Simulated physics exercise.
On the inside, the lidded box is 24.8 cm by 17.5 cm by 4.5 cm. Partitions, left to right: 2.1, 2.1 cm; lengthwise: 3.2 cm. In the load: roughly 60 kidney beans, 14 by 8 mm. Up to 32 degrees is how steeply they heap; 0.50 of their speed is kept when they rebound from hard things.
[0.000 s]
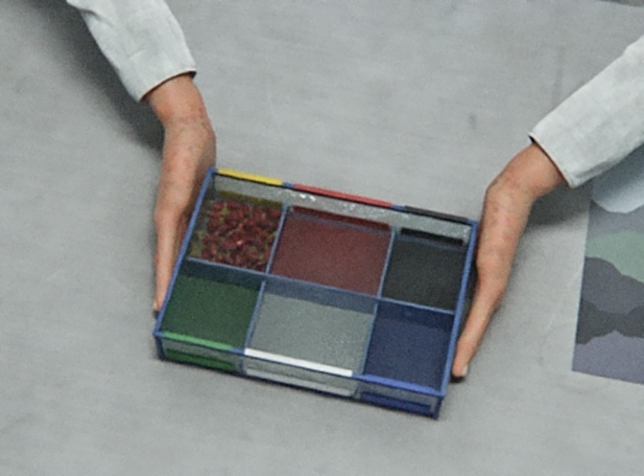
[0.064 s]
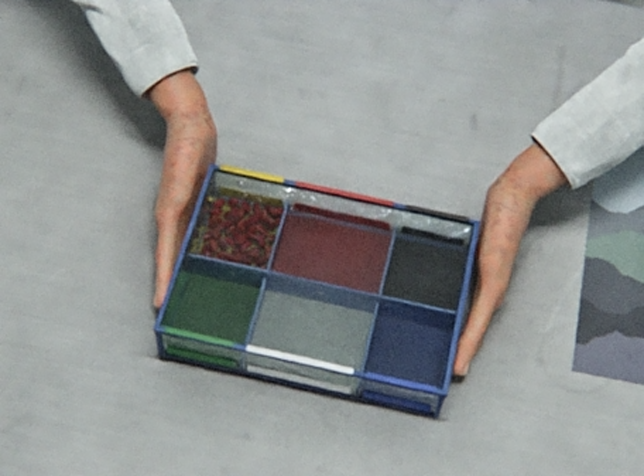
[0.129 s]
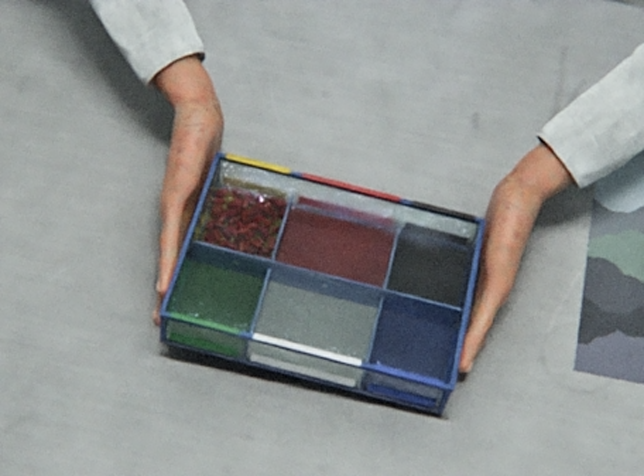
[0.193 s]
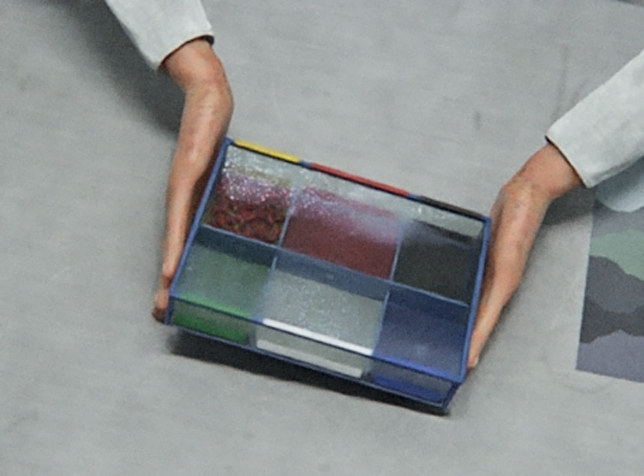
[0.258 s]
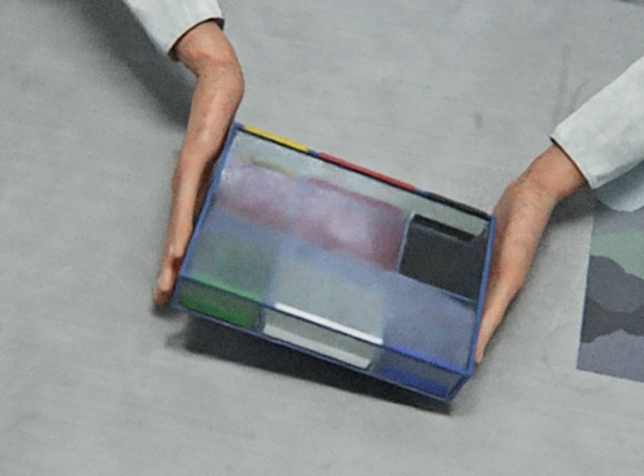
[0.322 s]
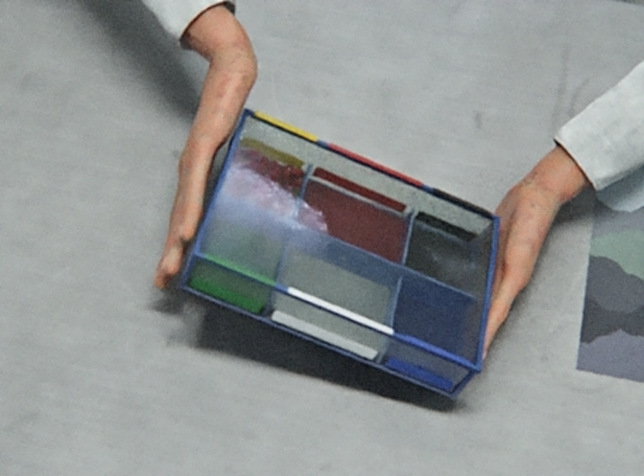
Two hands lifting and tilting a clear-lidded box of coloured compartments, its left side rising, reddish pieces in the yellow-marked section.
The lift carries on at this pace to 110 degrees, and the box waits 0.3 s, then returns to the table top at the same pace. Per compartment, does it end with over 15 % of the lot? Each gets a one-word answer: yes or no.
My answers are red no, blue no, green no, yellow no, white no, black yes.
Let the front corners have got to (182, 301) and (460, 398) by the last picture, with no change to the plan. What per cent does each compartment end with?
It comes out as red at 0 percent, blue at 45 percent, green at 0 percent, yellow at 0 percent, white at 0 percent and black at 55 percent.
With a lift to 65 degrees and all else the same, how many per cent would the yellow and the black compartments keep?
With that change it's yellow at 80 per cent and black at 10 per cent.
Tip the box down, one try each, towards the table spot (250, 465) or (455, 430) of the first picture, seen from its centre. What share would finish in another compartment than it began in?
About 55 and 100 per cent.
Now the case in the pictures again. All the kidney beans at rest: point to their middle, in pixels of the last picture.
Somewhere around (443, 258) in the final frame.
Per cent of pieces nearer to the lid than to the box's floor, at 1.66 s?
Around 80 %.
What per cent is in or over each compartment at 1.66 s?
Shares - red: 20, blue: 0, green: 0, yellow: 0, white: 0, black: 75.
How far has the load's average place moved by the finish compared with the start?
Net shift: Approx. 18.5 cm.
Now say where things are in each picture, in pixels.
The first frame shows box tilt 0 degrees, front corners at (158, 332) and (441, 393); yellow 100 %.
The second frame shows box tilt 1 degrees, front corners at (159, 328) and (442, 391).
The third frame shows box tilt 6 degrees, front corners at (165, 313) and (450, 386), lowest corner right back.
The fourth frame shows box tilt 11 degrees, front corners at (174, 294) and (458, 379), lowest corner right back.
The fifth frame shows box tilt 16 degrees, front corners at (185, 273) and (467, 373), lowest corner right back.
The sixth frame shows box tilt 21 degrees, front corners at (198, 253) and (476, 367), lowest corner right back; yellow 100 %. The box's pace is about 80 degrees a second.
After 1.66 s, tilt 110 degrees; red 20 %, black 75 %.
Then, at 2.55 s, tilt 54 degrees; black 100 %.
Then, at 3.44 s, tilt 0 degrees; black 100 %.
By 4.0 s all is still; red 0 %, blue 0 %, green 0 %, yellow 0 %, white 0 %, black 100 %.
